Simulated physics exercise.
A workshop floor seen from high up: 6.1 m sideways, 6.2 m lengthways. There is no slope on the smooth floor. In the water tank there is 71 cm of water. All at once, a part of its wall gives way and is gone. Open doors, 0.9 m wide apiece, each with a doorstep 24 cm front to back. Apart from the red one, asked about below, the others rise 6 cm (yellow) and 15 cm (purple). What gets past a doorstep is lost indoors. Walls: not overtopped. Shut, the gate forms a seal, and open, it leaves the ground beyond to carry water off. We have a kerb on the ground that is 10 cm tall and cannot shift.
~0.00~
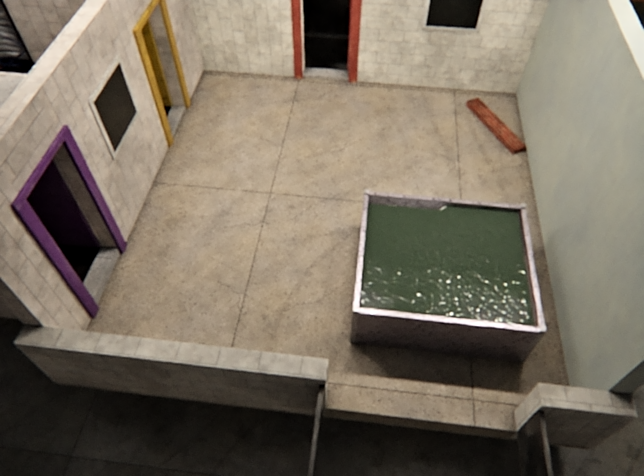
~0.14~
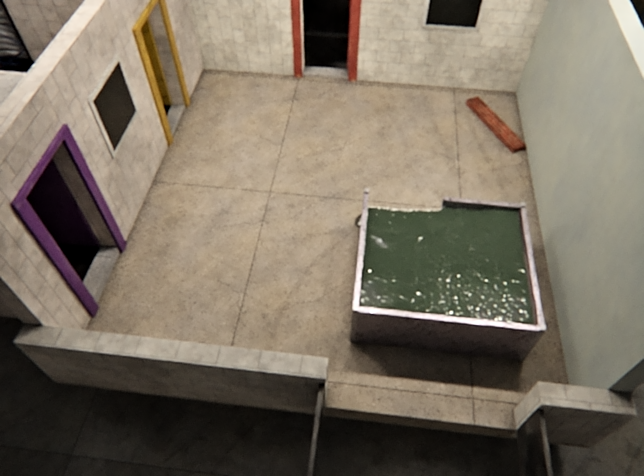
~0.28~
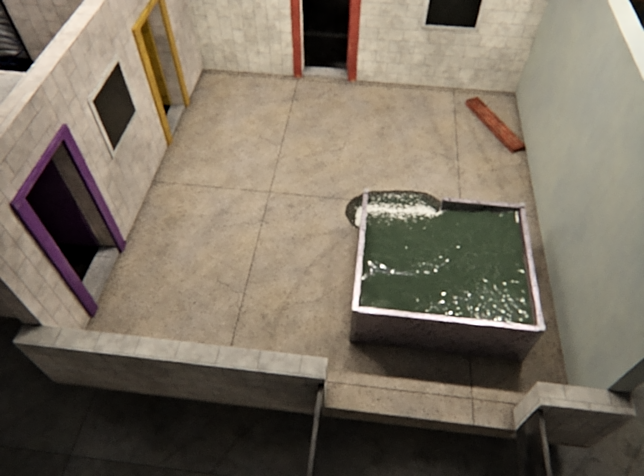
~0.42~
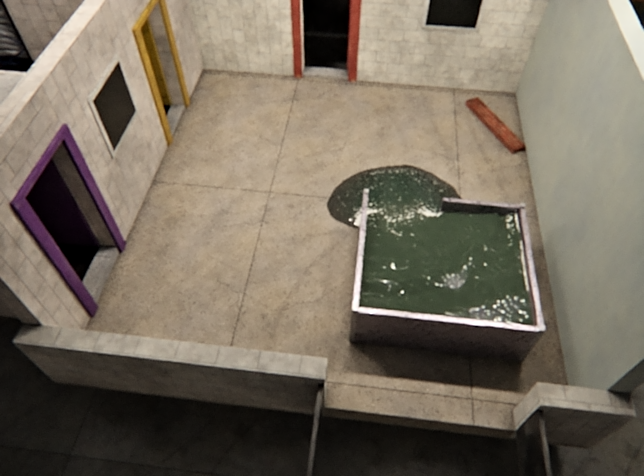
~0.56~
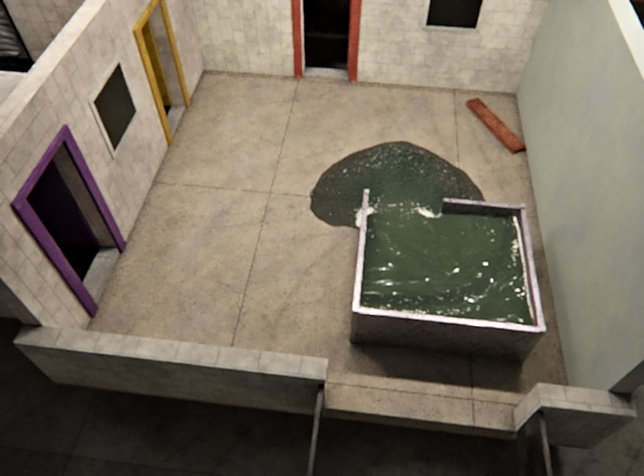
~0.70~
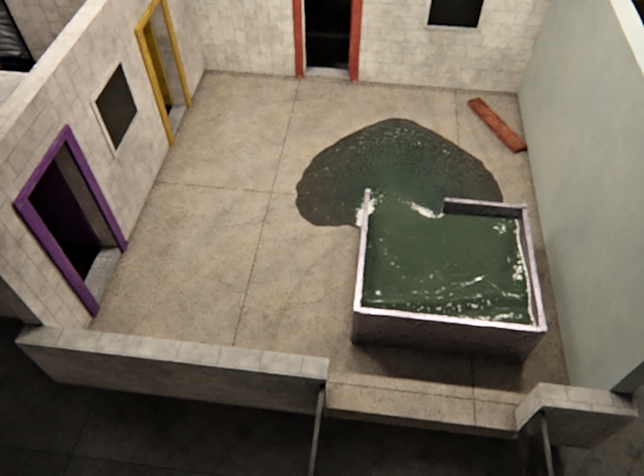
A tank of dark green water loses part of its far wall and water spreads across the floor.
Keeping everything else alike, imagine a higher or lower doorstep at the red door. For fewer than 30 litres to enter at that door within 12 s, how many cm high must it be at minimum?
It must be roughly 16 cm high.
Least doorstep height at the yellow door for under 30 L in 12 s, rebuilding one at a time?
The yellow door needs around 7.5 cm.
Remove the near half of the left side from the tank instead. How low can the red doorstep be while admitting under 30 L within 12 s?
Required height: Approx. 6.5 cm.
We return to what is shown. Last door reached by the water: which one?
Answer: Purple door.
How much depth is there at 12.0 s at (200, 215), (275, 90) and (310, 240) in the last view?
Ordered as asked: 4, 7, 6 cm.
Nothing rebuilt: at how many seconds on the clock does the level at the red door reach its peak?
Some 2.2 s, more or less.
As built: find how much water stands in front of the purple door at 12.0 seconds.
About 7.0 cm.
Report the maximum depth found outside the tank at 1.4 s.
Max depth: Around 36 cm.
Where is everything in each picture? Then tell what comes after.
The water tank at (445, 258) is whole and still, 71 cm deep; the red door at (326, 31) is dry, in the first frame.
The gap is on the far side, the front 0.3 m out at a hidden place; the back of the water tank holds 71 cm, in the second frame.
Water pours out on the far side and has run 0.8 m, to (414, 194); about 11 cm deep outside, 71 cm at the back, in the third frame.
The gap is on the far side, the front 1.4 m out at (397, 169); the back of the water tank holds 71 cm, in the fourth frame.
The gap is on the far side, the front 2.0 m out at (395, 145); the back of the water tank holds 65 cm, in the fifth frame.
The gap is on the far side, the front 2.6 m out at (394, 122); the back of the water tank holds 60 cm; 1.7 m in a straight line remain to the red door at (327, 31), in the sixth frame.
After 1.4 s water covers 35 % of the floor, deepest (36 cm) near (388, 221); 3 cm at the red door, 0 litres in over its 7 cm doorstep.
After 3.0 s water covers 50 % of the floor, deepest (28 cm) near (510, 94); 17 cm at the red door, 92 litres in over its 7 cm doorstep.
After 12.0 s water covers 95 % of the floor, deepest (10 cm) near (76, 357); 7 cm at the red door, 177 litres in over its 7 cm doorstep.
At the red door as built, the water arrived by 1.4 s and peaked near 20 cm at 2.2 s.
With a doorstep of 13 cm, 56 litres would have come in within the 12 s; with 18 cm, 16 litres. So under 30 litres takes about 16 cm.
